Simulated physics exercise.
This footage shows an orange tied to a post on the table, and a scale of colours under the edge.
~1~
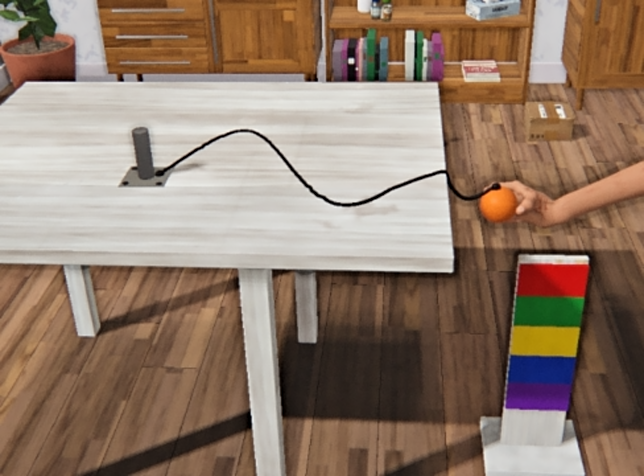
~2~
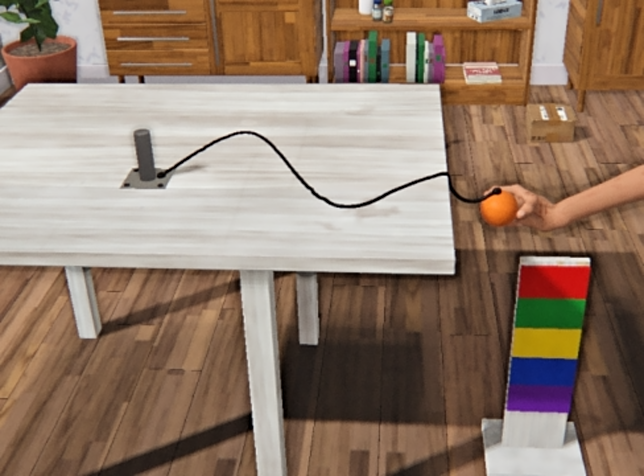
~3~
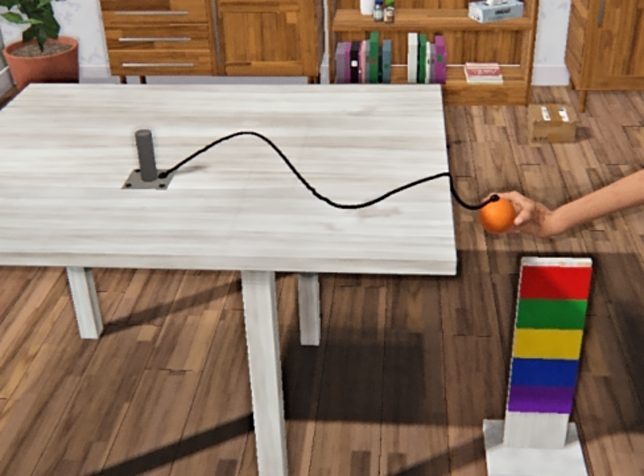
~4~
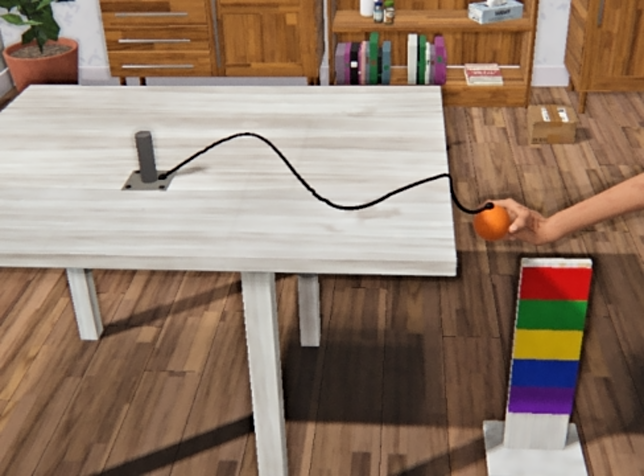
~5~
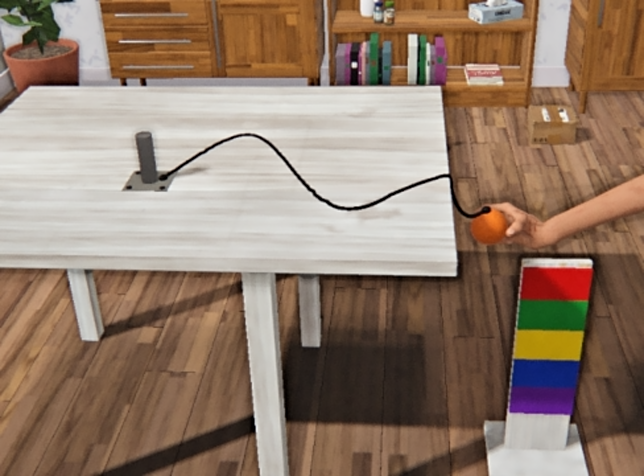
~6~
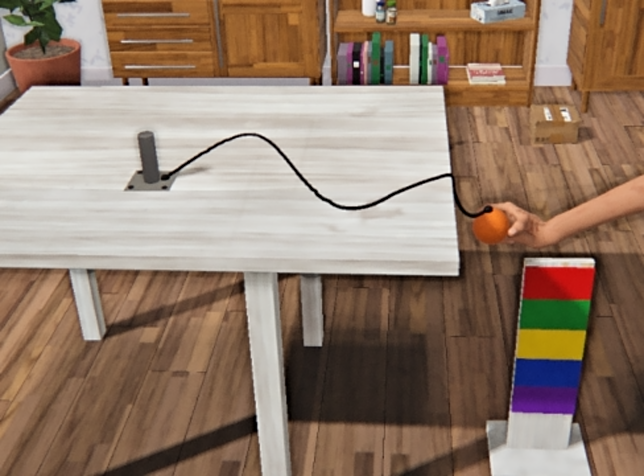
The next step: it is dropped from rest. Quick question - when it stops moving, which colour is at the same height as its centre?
I would say purple.
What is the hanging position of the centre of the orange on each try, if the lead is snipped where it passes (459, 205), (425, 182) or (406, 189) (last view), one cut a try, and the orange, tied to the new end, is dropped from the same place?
Roughly at (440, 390) for the first, (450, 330) for the second and (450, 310) for the third.
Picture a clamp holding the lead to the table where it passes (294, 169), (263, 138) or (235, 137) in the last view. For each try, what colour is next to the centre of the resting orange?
First try green, second try yellow, third try yellow.
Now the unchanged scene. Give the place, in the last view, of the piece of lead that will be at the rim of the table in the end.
Near (310, 186).
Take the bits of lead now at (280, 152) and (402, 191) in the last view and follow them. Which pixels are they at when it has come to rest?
End: (366, 170) and then (444, 277).
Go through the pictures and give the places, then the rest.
In the first picture, orange (499, 205); red (553, 282); green (549, 313); yellow (545, 342); blue (541, 371); purple (538, 398).
In the second picture, orange (500, 209); lead through (188, 158) (256, 134) (290, 167) (338, 206) (418, 181).
In the third picture, orange (498, 215).
In the fourth picture, orange (492, 223); lead through (189, 160) (257, 136) (291, 168) (339, 208) (419, 183).
In the fifth picture, orange (490, 227).
In the sixth picture, orange (491, 226); lead through (192, 160) (260, 136) (294, 169) (342, 208) (422, 183).
Early on, orange near (468, 386); level with blue.
Midway, orange near (414, 373); level with purple.
Near the end, orange near (458, 392); level with purple.
Finally, orange near (434, 386); level with purple. At purple.
